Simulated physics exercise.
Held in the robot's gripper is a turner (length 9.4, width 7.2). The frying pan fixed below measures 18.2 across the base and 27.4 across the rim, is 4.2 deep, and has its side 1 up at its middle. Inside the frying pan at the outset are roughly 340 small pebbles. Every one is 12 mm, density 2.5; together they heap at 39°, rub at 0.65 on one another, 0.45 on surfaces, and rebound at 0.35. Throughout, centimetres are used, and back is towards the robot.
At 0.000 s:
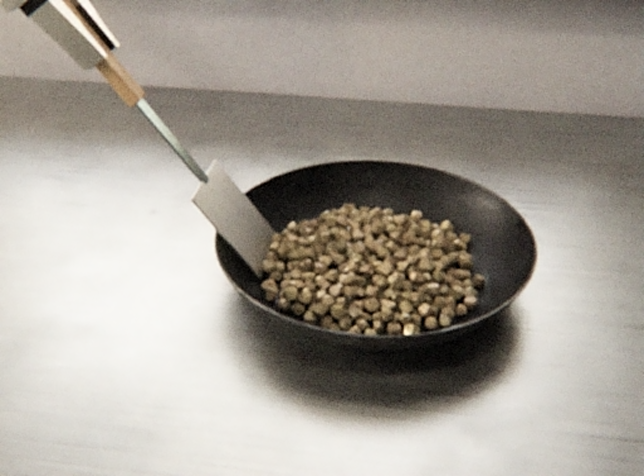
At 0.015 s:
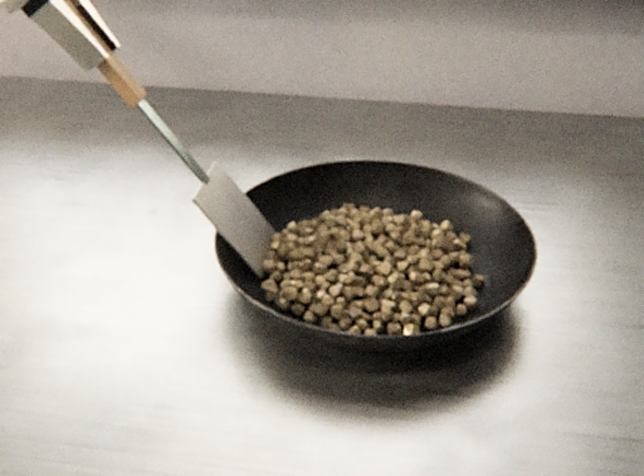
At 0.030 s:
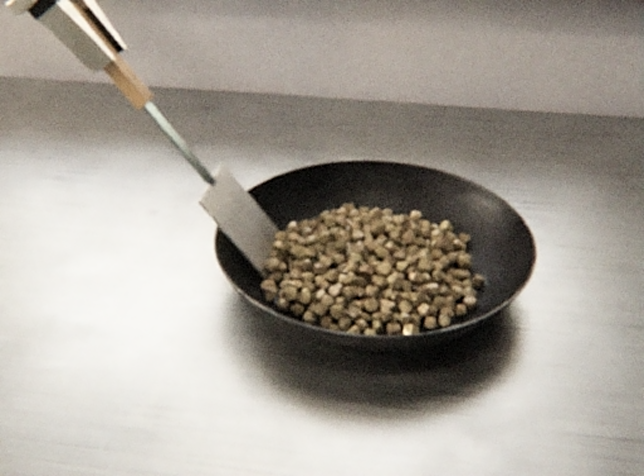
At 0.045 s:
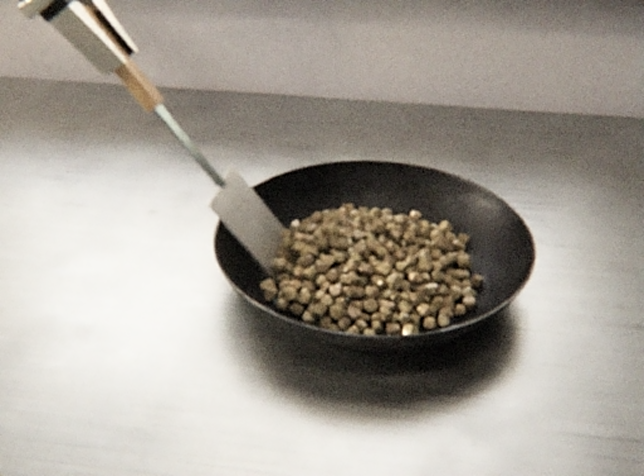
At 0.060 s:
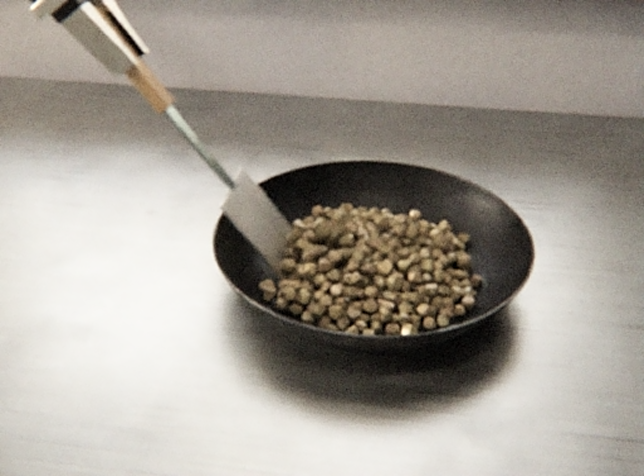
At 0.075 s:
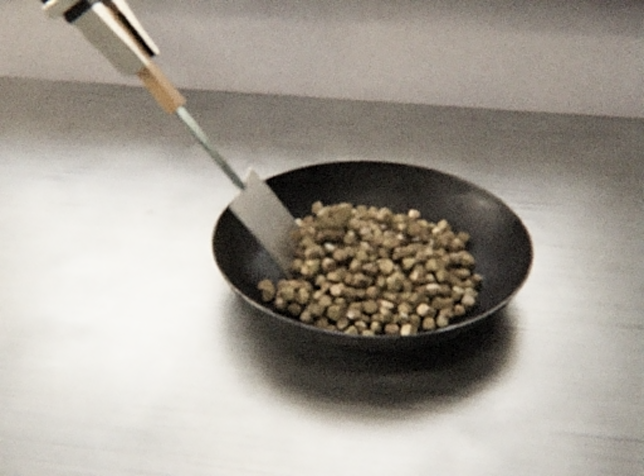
A robot gripper holding a turner slid its blade slowly to the right into a heap of small brown pebbles in a black frying pan, nudging those nearest the blade while the pan barely moved.
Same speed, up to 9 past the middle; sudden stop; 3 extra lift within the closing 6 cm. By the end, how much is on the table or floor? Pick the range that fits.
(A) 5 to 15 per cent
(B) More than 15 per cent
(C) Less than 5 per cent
Option A: 5 to 15 per cent.
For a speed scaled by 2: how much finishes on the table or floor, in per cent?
Estimate: Close to 25 %.
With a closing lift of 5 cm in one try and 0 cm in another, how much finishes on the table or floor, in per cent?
You'd get some 10 per cent with the first setting and some 5 per cent with the second.
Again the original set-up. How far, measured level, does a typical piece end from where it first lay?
Distance: Near 4 cm.
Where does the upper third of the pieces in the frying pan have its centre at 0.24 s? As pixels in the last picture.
It is centred at about (441, 248).
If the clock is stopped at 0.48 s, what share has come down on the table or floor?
It works out to about 8 in a hundred.
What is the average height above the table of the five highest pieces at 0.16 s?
I'd put them at about 4 centimetres above the table.
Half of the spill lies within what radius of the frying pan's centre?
Close to 20 cm from the centre.
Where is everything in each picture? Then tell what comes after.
In the first frame, turner top edge at (203, 178), sloping 54°; upper third of the load around (376, 255), from x 270 to 480, top at y 210; 345 in the frying pan.
In the second frame, turner top edge at (204, 179), sloping 54°; upper third of the load around (375, 255), from x 270 to 480, top at y 210.
In the third frame, turner top edge at (211, 181), sloping 54°; upper third of the load around (372, 254), from x 270 to 480, top at y 210.
In the fourth frame, turner top edge at (221, 183), sloping 54°; upper third of the load around (365, 253), from x 270 to 475, top at y 210.
In the fifth frame, turner top edge at (231, 185), sloping 54°; upper third of the load around (365, 251), from x 270 to 475, top at y 210.
In the sixth frame, turner top edge at (241, 186), sloping 54°; upper third of the load around (368, 250), from x 265 to 475, top at y 210; 345 in the frying pan.
By 0.16 s, sloping 54°, highest piece 5 above the table; 345 in the frying pan.
By 0.24 s, sloping 54°, highest piece 6 above the table; 345 in the frying pan.
By 0.48 s, sloping 54°, highest piece 6 above the table; 311 in the frying pan, 28 on the table or floor, 6 on the blade or in flight.
By 1.53 s, sloping 54°, highest piece 5 above the table; 310 in the frying pan, 35 on the table or floor.
Final count, 310 in the frying pan, 35 on the table or floor. That is 10 % on the table or floor.
